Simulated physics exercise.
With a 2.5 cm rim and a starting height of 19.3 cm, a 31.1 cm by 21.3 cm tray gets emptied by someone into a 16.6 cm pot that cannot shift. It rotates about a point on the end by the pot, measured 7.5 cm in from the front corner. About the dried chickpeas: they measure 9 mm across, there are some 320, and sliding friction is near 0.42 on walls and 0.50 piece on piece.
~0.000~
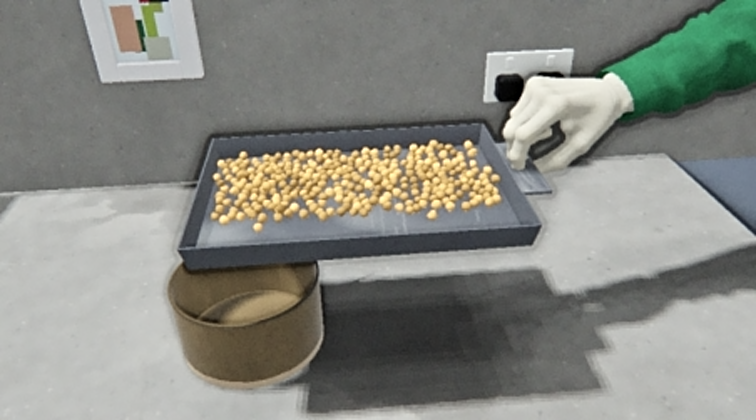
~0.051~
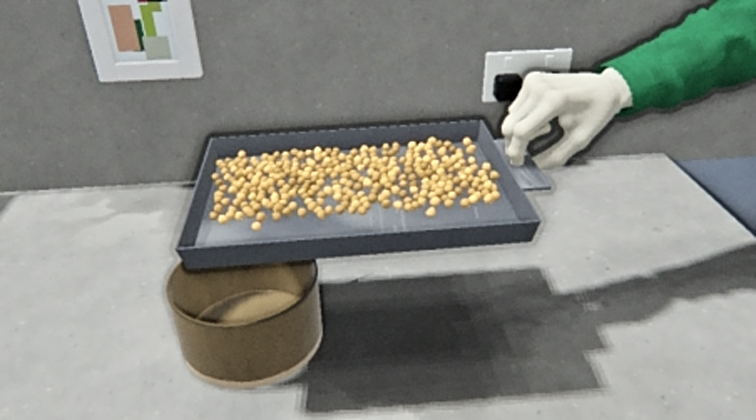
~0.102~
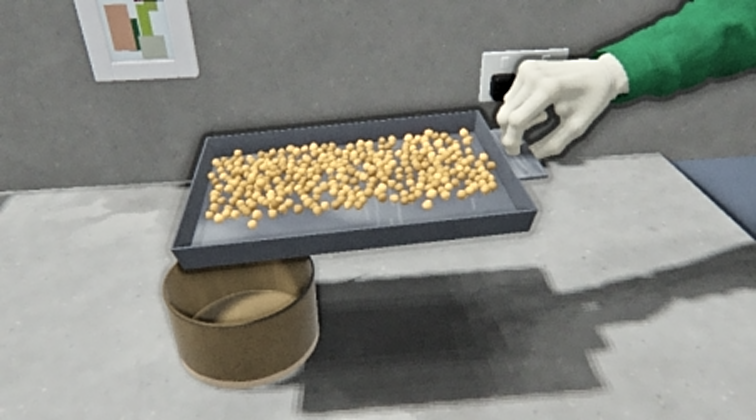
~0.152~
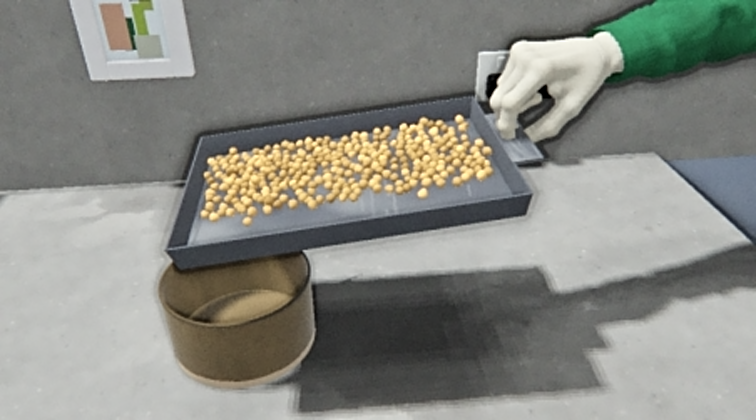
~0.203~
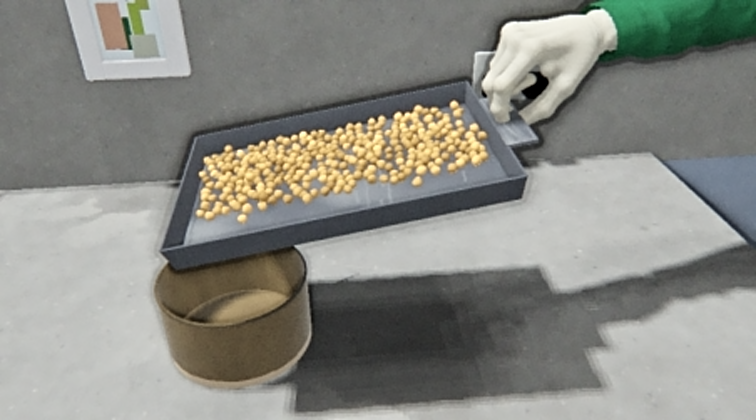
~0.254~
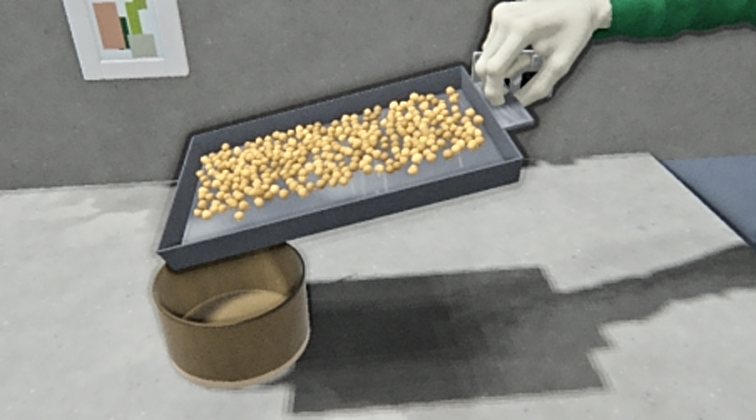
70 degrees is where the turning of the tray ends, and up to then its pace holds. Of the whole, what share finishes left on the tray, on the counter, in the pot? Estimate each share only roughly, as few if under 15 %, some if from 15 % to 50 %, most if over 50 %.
Roughly: Tray most, counter few, pot few.
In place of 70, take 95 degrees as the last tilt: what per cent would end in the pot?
It would land at about 10 percent.
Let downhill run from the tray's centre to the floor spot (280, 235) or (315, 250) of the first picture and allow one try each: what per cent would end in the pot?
Near 0 and 0 percent, in that order.
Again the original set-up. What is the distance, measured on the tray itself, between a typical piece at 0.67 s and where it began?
It has moved some 7 cm from its start.
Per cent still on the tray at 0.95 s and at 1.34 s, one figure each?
First 100, then 90.
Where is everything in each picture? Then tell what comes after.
Tray tilt 0 degrees, front corners at (184, 246) and (535, 222); middle of the pieces at (348, 179); pot at (245, 275), in the first picture.
Tray tilt 1 degrees, front corners at (182, 245) and (534, 218); middle of the pieces at (346, 177), in the second picture.
Tray tilt 3 degrees, front corners at (178, 245) and (530, 207); middle of the pieces at (342, 172), in the third picture.
Tray tilt 6 degrees, front corners at (172, 246) and (526, 191), lowest corner left front; middle of the pieces at (337, 165), in the fourth picture.
Tray tilt 9 degrees, front corners at (166, 247) and (520, 174), lowest corner left front; middle of the pieces at (332, 157), in the fifth picture.
Tray tilt 13 degrees, front corners at (163, 247) and (515, 157), lowest corner left front; middle of the pieces at (328, 150); pot at (230, 274). Its pace works out near 65 degrees a second, in the sixth picture.
After 0.67 s, tilt 40 degrees; the tray holds 100 %, the pot 0 %.
Then, at 0.95 s, tilt 58 degrees; the tray holds 100 %, the pot 0 %.
After 1.34 s, tilt 70 degrees; the tray holds 90 %, the pot 0 %.
At rest (1.9 s), tray 90 %, counter 10 %, pot 0 %.
